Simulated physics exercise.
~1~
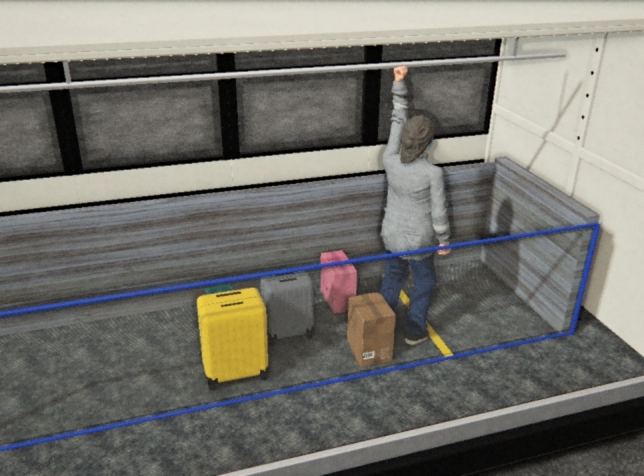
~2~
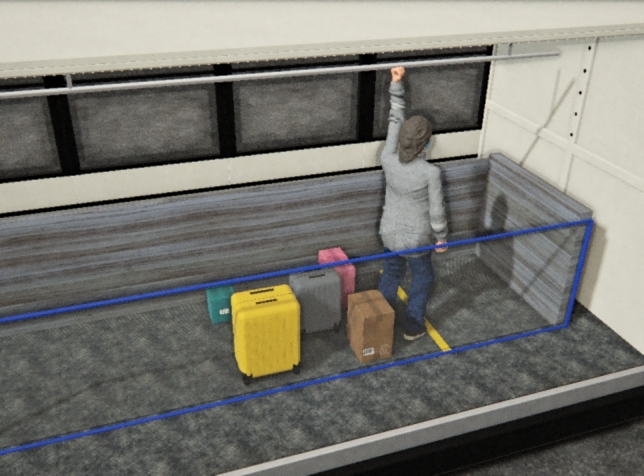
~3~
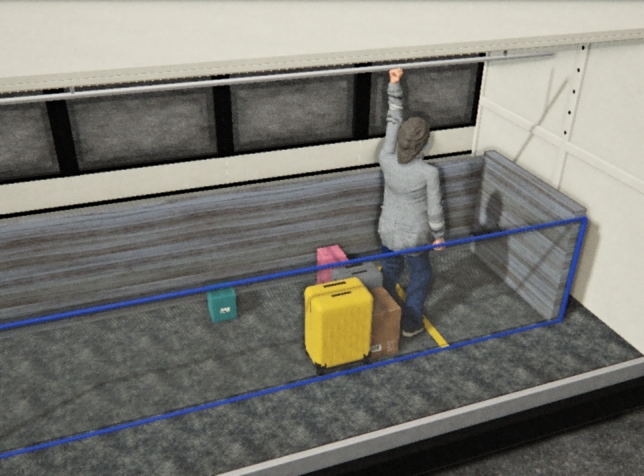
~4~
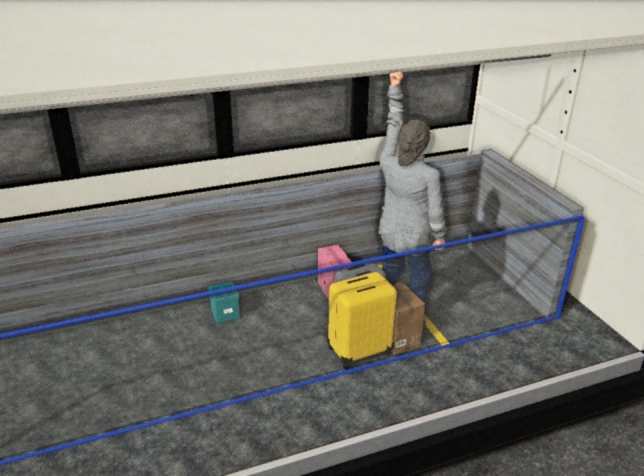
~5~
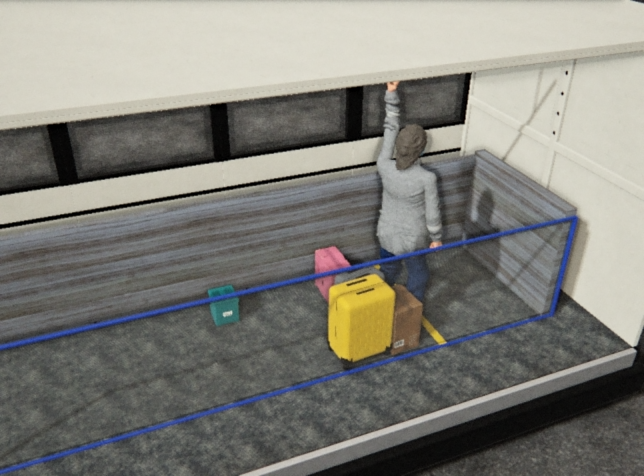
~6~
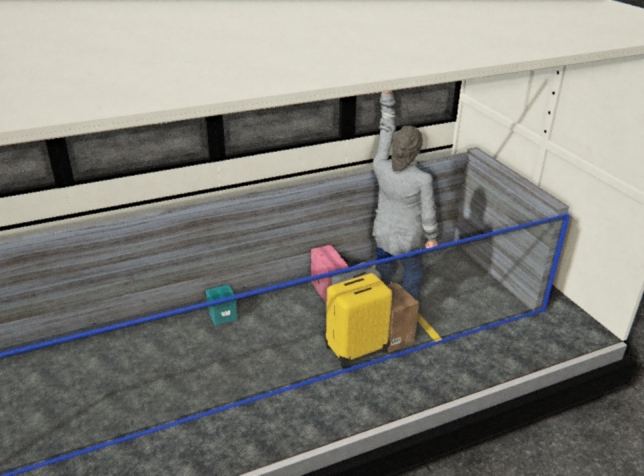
The video shows a passenger gripping an overhead rail in a bus bay while yellow and grey wheeled cases roll right and a brown box shifts slightly. The yellow case stops against the box, short of the yellow line, as the teal and pink items stay put.
